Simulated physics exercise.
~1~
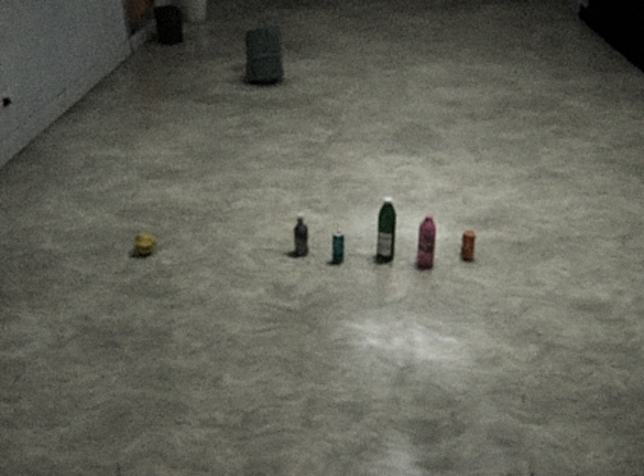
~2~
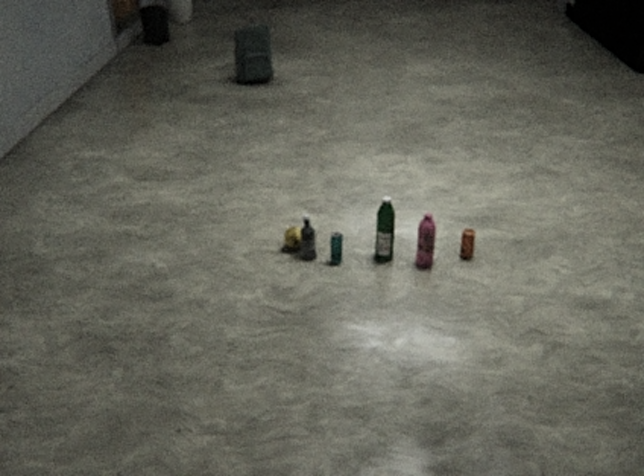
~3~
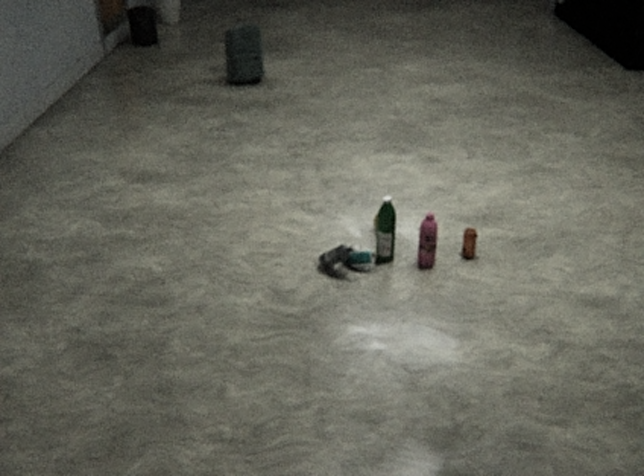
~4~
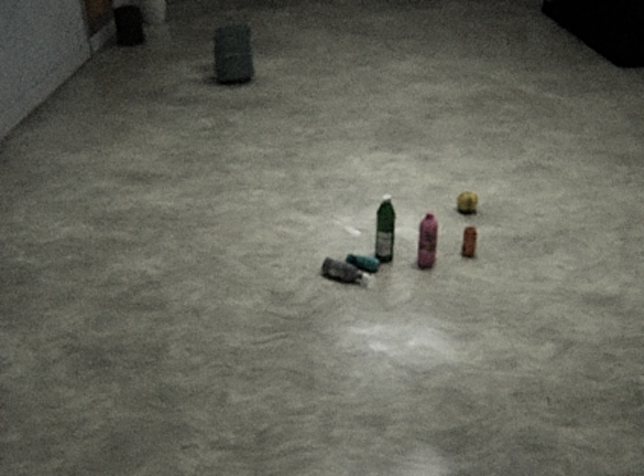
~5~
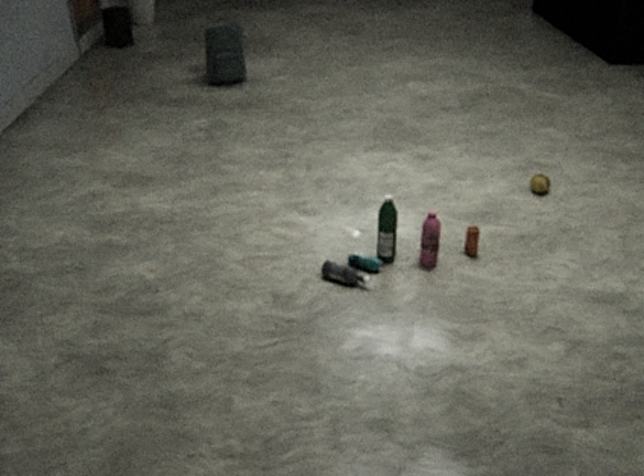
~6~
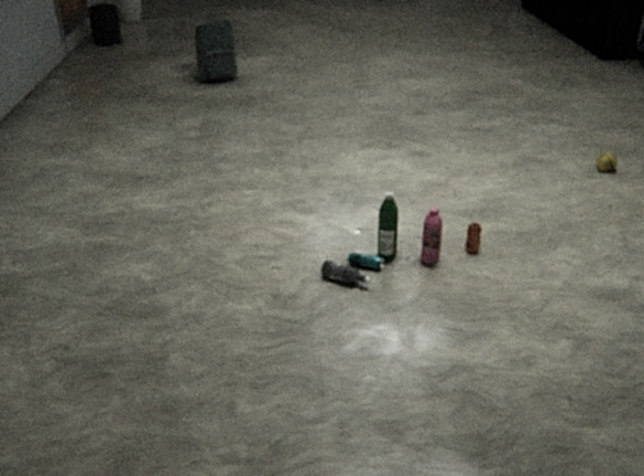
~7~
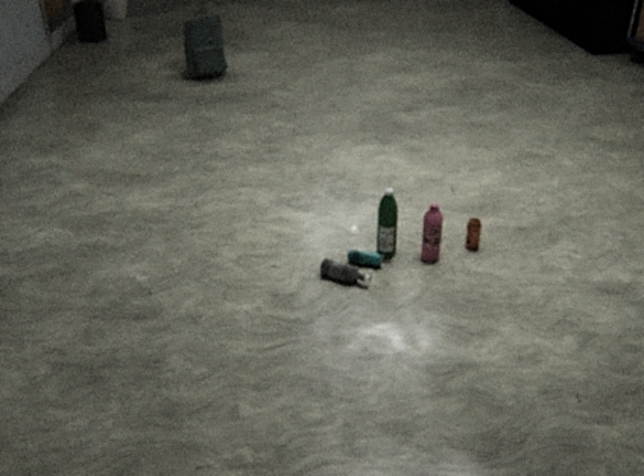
A green bottle stands near the middle of a wide, mottled grey floor, seen from slightly above in dim light, with a wall at the upper left. To its right are a pink bottle and an orange can, and to its left a turquoise can and a grey bottle. A yellow ball rolls in from the left and strikes the grey bottle, and both it and the turquoise can topple. The ball rolls on behind the others and leaves at the right. The grey bottle and turquoise can end lying down, while the other three still stand.
